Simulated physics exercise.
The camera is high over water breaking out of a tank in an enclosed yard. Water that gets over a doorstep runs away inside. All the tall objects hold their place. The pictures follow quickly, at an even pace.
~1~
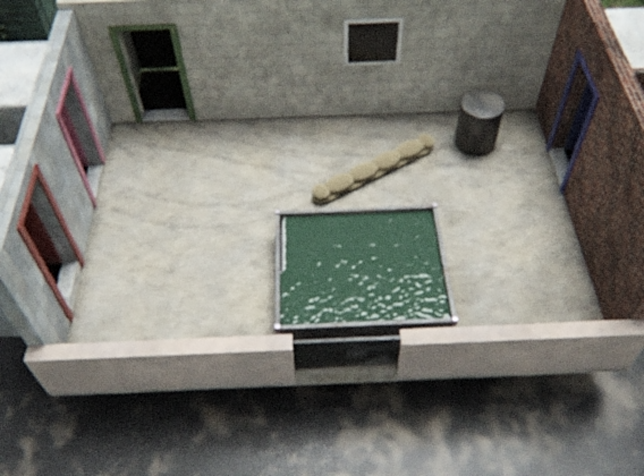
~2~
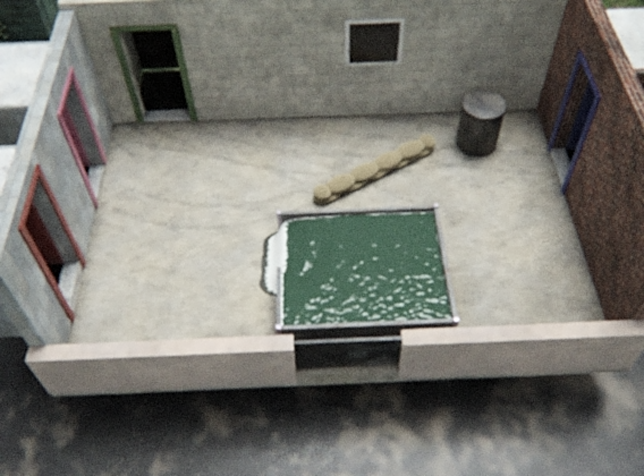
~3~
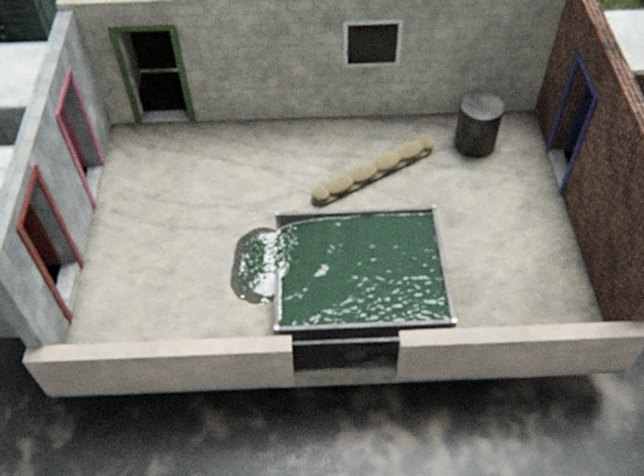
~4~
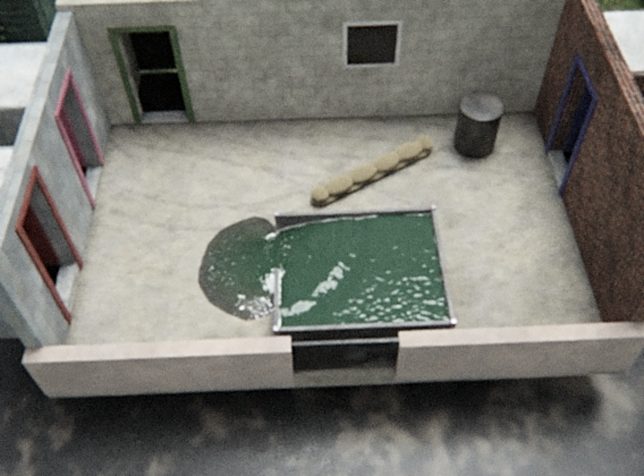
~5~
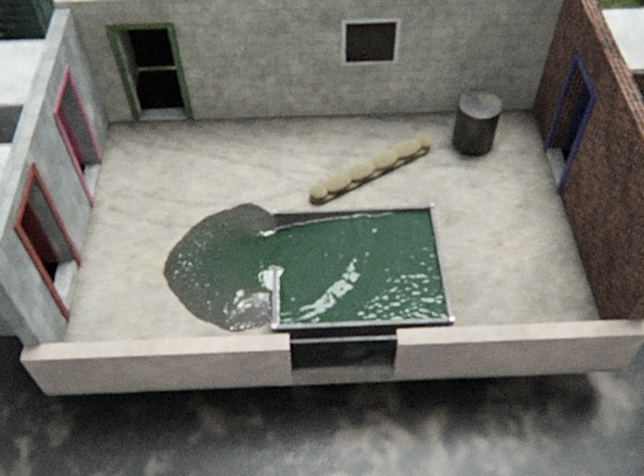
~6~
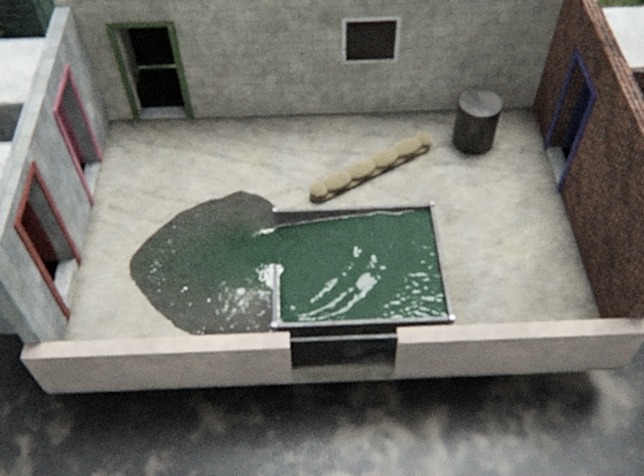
A square tank of green water sat still in a walled yard, then water broke out through its left side and spread leftward across the pale floor in a widening, dark, rounded puddle.
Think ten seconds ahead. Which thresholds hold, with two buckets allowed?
The red door holds within the limit; the pink door floods; the blue door holds within the limit; the green door floods.
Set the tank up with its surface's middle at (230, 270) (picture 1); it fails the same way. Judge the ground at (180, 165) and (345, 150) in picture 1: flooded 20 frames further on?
One after the other: Covered, dry.
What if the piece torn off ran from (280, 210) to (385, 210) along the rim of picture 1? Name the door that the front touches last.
I say the one in red.
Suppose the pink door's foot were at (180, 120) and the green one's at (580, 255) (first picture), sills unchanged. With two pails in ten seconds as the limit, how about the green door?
Green stays under.
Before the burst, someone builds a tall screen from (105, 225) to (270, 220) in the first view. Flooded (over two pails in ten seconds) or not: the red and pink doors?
The red door goes over, the pink door takes less.
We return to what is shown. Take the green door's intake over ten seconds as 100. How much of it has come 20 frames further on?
About 5 per cent.
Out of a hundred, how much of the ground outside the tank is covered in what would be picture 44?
Roughly 60 per cent.
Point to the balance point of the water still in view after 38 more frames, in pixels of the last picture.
I would point to (247, 249).
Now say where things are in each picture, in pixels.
In the first picture, still water in the water tank at (361, 266).
In the second picture, the front is at (274, 292), out from the gap at (283, 257).
In the third picture, water pours out at (281, 259) and has run to (238, 287).
In the fourth picture, water pours out at (280, 260) and has run to (204, 280).
In the fifth picture, water pours out at (279, 257) and has run to (169, 269).
In the sixth picture, the front is at (137, 260), out from the gap at (279, 255).
A moment on, water covers 25 % of the floor; the red door wet at the sill, nothing in, the pink door not reached, the blue door not reached, the green door not reached.
Next, water covers 35 % of the floor; the red door wet at the sill, nothing in, the pink door under two buckets in, the blue door not reached, the green door not reached.
Then, water covers 40 % of the floor; the red door wet at the sill, nothing in, the pink door over two buckets in, the blue door not reached, the green door under two buckets in.
Later, water covers 60 % of the floor; the red door wet at the sill, nothing in, the pink door far over two buckets in, the blue door not reached, the green door over two buckets in.
In the end, water covers 75 % of the floor; the red door wet at the sill, nothing in, the pink door far over two buckets in, the blue door wet at the sill, nothing in, the green door far over two buckets in.
